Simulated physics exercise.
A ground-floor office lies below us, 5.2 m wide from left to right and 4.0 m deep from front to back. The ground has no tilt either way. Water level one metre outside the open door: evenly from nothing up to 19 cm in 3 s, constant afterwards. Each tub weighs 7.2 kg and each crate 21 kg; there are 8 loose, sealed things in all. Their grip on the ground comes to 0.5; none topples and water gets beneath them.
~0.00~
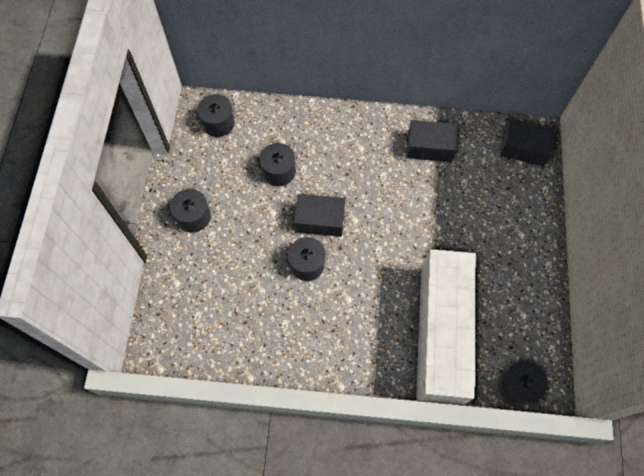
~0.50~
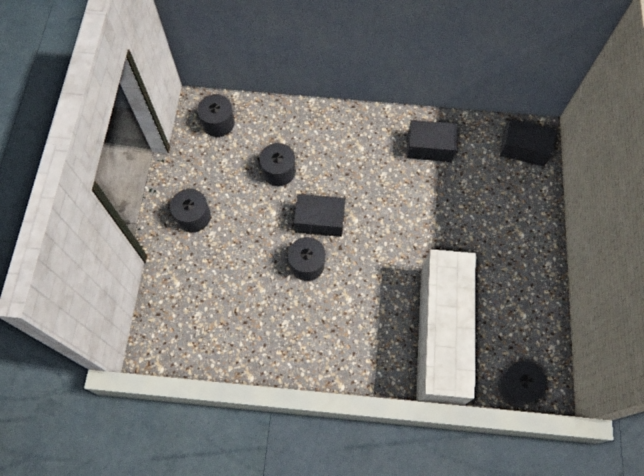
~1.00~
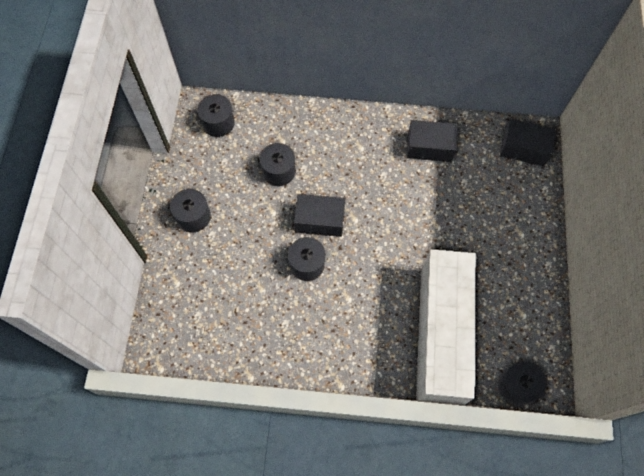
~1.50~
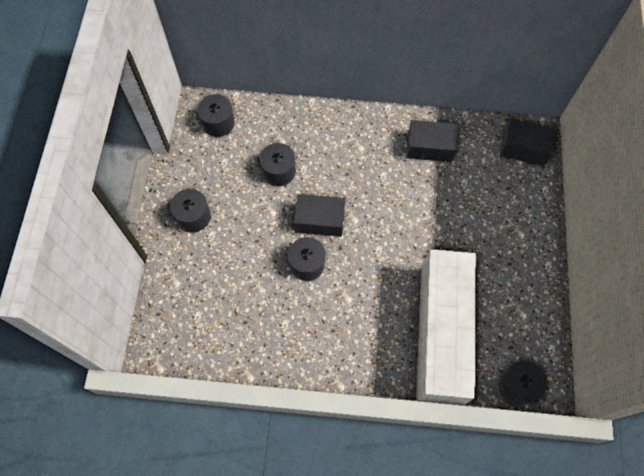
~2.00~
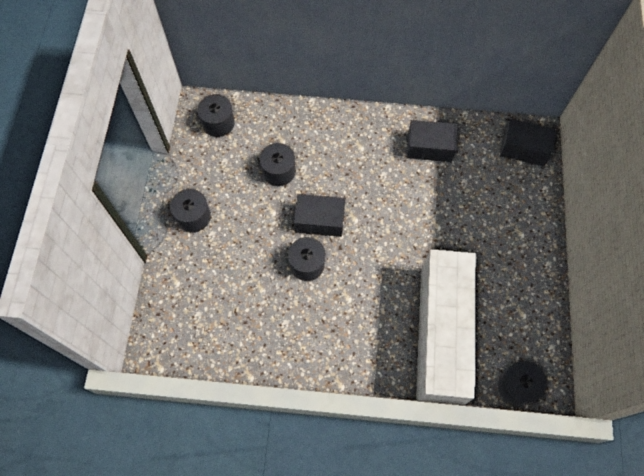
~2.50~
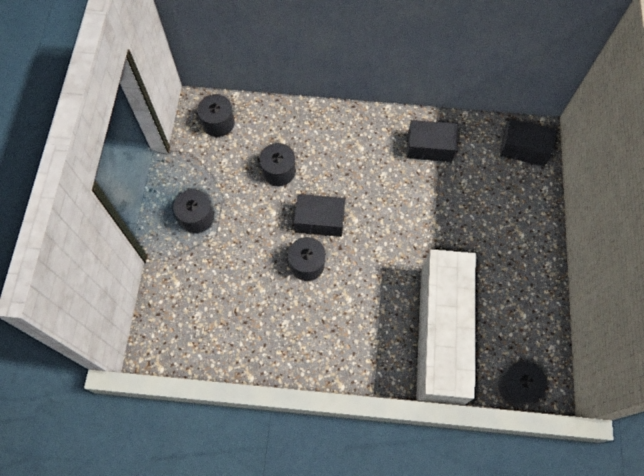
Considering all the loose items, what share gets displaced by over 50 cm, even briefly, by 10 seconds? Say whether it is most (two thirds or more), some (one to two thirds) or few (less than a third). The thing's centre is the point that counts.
Some.
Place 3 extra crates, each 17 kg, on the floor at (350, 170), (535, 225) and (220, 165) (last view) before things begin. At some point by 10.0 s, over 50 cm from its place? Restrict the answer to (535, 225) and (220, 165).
The first: Falls below it. The second: Exceeds it.
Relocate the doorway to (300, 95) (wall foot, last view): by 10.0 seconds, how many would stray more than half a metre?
In that case 4 of them.
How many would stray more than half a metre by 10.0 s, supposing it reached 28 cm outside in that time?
Then 6 of them.
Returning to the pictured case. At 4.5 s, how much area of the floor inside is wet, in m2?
About 8.5 m2.
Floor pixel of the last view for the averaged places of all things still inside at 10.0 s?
The centre is close to (429, 213).
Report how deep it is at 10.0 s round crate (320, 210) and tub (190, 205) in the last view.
About 7 and 12 cm.
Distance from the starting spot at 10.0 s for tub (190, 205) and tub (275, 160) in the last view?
In turn: 300 cm, 300 cm.
After 3.5 s 1 of 8 are over 50 cm from their spots; 0 afloat.
After 4.5 s 2 of 8 are over 50 cm from their spots; 1 afloat.
After 7.0 s 3 of 8 are over 50 cm from their spots; 3 afloat.
After 10.0 s 3 of 8 are over 50 cm from their spots, and 3 have been at some point; 3 afloat.
